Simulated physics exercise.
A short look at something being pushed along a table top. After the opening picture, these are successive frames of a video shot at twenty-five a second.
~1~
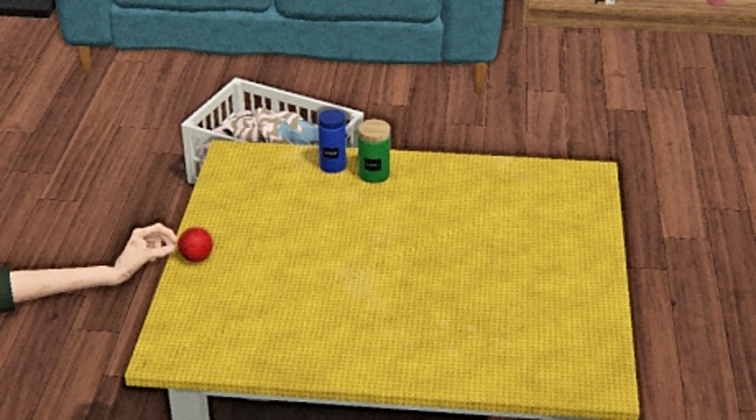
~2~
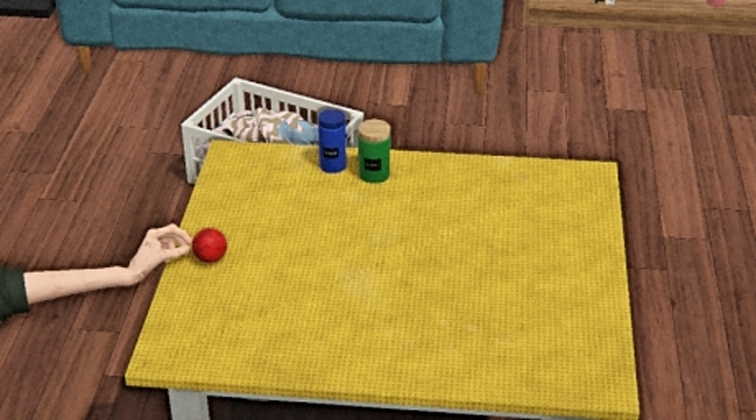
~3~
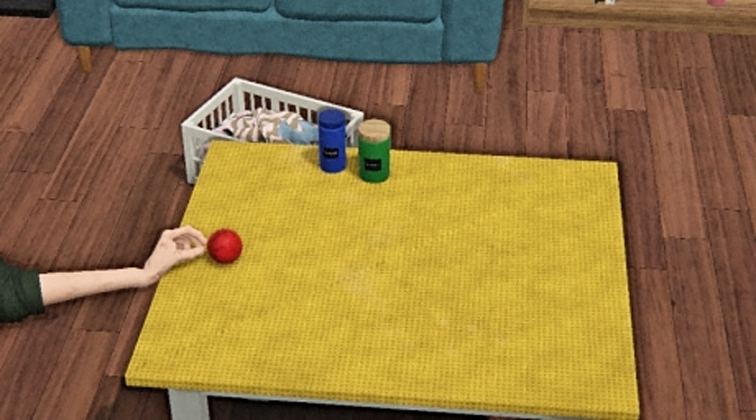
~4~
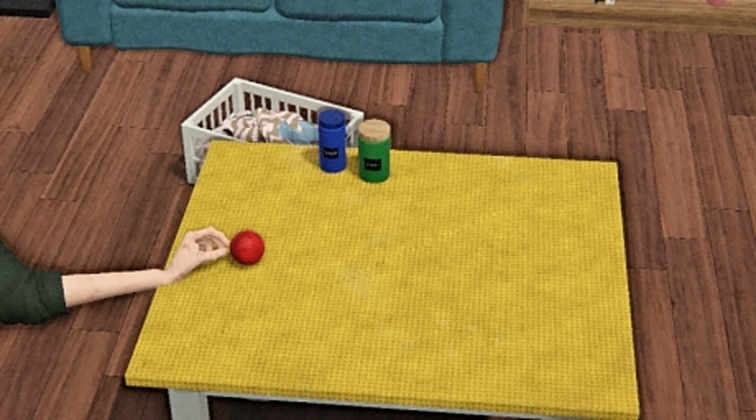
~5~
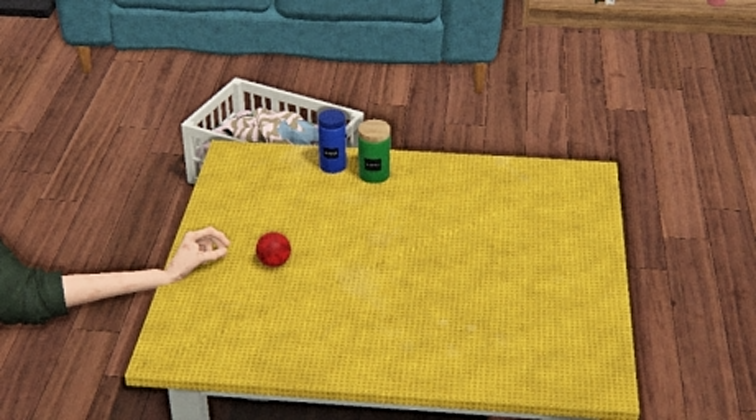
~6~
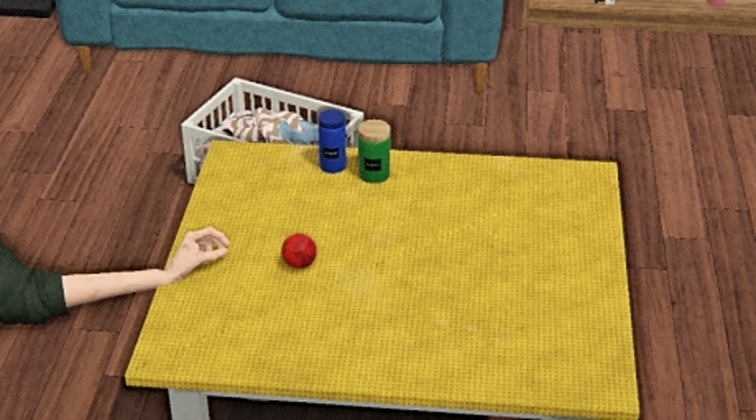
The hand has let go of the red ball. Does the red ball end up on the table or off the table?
The red ball falls off the table.
Then, 0.20 s on from there, red ball shifted well along near (423, 259).
Then, 0.50 s on from there, red ball shifted well along near (594, 270).
Then, 0.70 s on from there, red ball now off the table.
Then, 1.00 s on from there, things are still on the move.
In the end, off the table, red ball.
